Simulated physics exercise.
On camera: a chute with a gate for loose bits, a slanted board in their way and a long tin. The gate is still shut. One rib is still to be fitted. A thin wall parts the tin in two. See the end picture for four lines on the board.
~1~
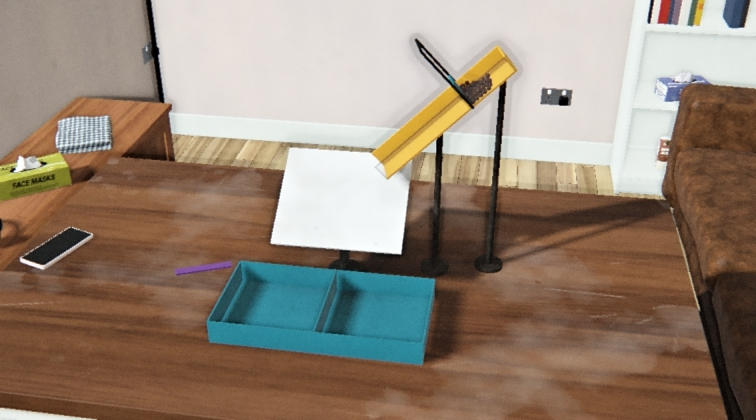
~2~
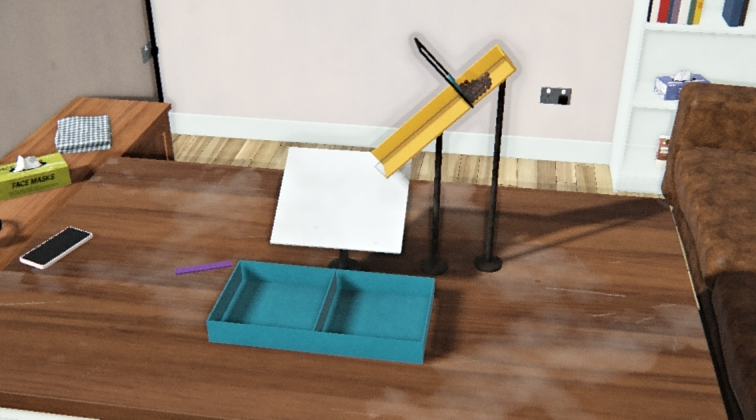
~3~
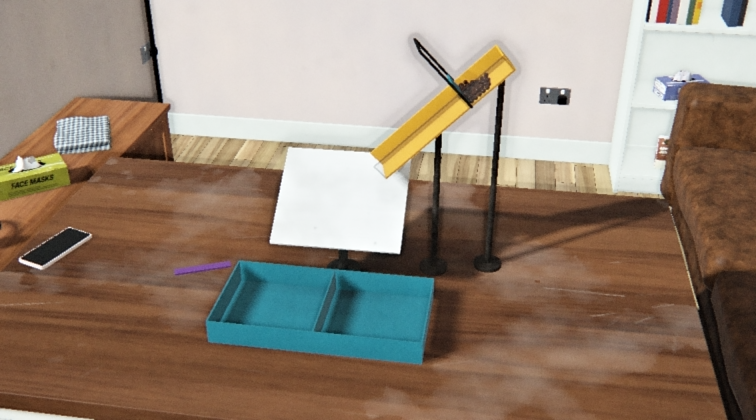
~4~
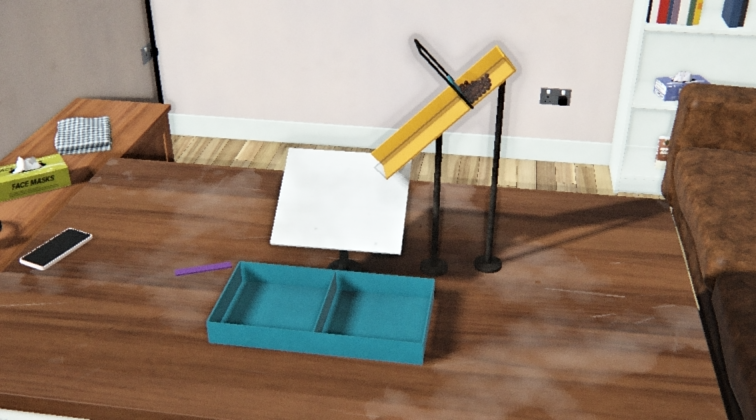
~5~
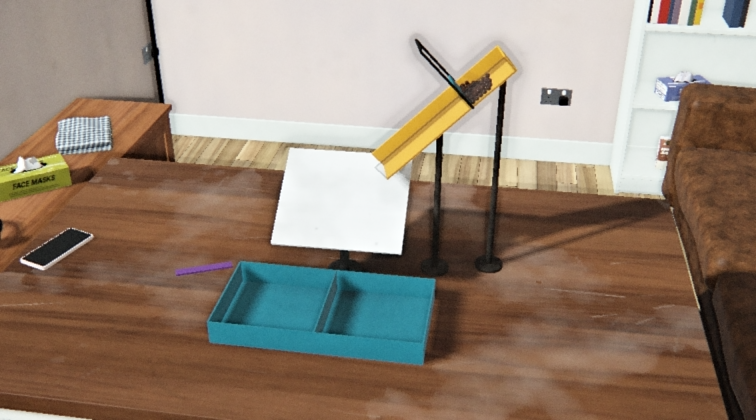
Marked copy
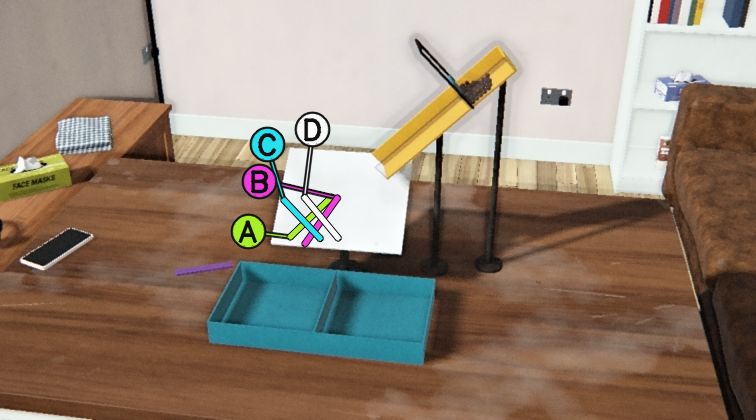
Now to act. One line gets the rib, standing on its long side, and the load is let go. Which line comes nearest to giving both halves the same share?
Go for C.
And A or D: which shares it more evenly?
D it is.
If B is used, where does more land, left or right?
More lands on the left.
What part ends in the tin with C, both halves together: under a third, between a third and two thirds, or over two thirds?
It is over two thirds.
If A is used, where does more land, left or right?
The left half.
On the marked copy, line A from (331, 197) to (290, 237); line B from (337, 197) to (305, 243); line C from (283, 200) to (320, 238); line D from (304, 197) to (338, 238).
With A, of what is caught, all but a few in the left half, a small share in the right.
With B, of what is caught, the bulk in the left half, a small share in the right.
With C, of what is caught, close to a third in the left half, close to two thirds in the right.
With D, of what is caught, close to a quarter in the left half, the bulk in the right.
